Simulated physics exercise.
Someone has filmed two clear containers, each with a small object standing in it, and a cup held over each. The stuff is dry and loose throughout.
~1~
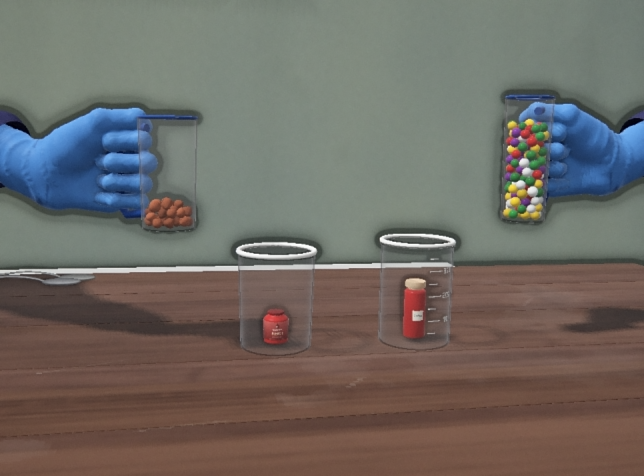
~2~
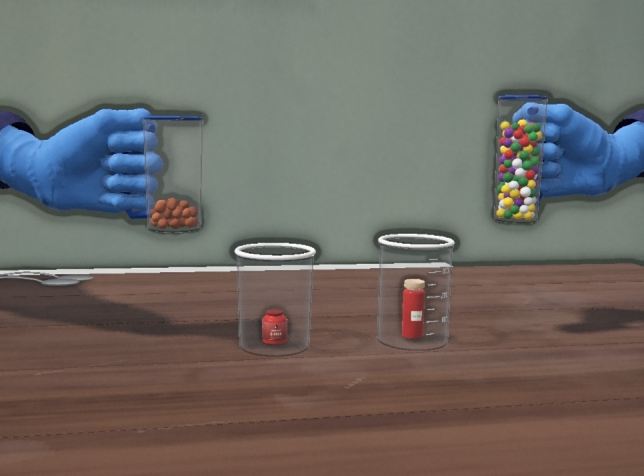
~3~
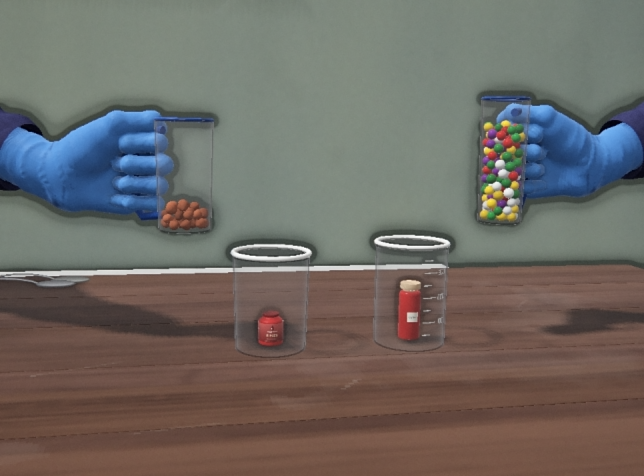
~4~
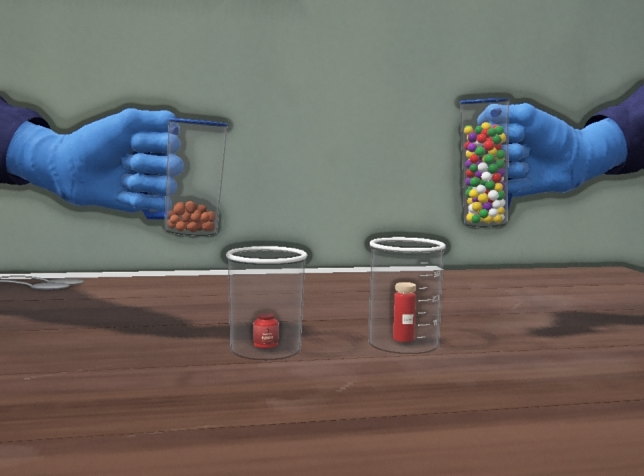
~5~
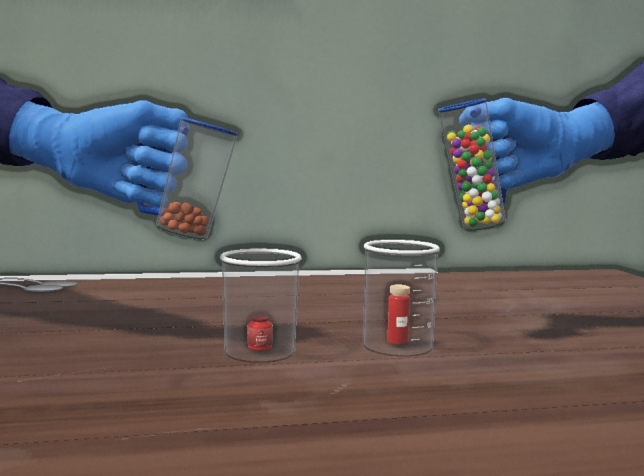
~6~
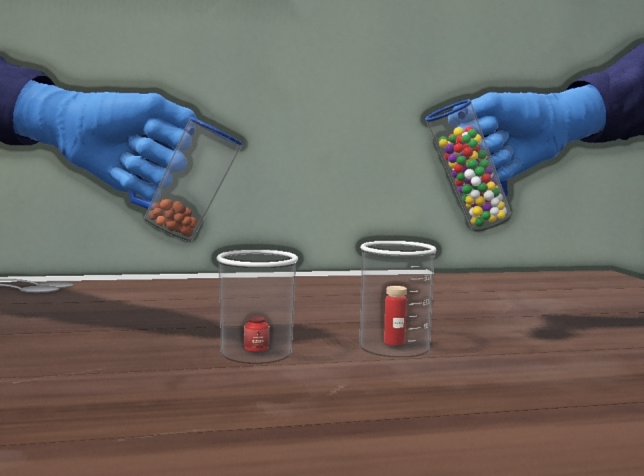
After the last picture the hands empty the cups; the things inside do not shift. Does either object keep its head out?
My prediction: Left thing: Peeks out; right thing: Peeks out.
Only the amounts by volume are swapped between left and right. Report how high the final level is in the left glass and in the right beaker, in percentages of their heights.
Some 50 for the left one, some 15 for the right one.
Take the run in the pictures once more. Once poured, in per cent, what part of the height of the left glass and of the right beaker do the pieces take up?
About 20 per cent on the left and 45 on the right.
Then, 0.65 s later than the last frame, left glass empty, all of its cupful still in the cup; right beaker empty, all of its cupful still in the cup.
Then, 1.22 s later than the last frame, left glass empty, all of its cupful still in the cup; right beaker nearly empty, roughly two thirds of its cupful still in the cup.
Then, 1.71 s later than the last frame, left glass nearly empty, none of its cupful still in the cup; right beaker a third full, none of its cupful still in the cup.
When it is over, left glass a quarter full (surface near (257, 330)), nothing beside it; right beaker half full (surface near (396, 302)), nothing beside it; the left thing is still showing; the right thing is still showing.
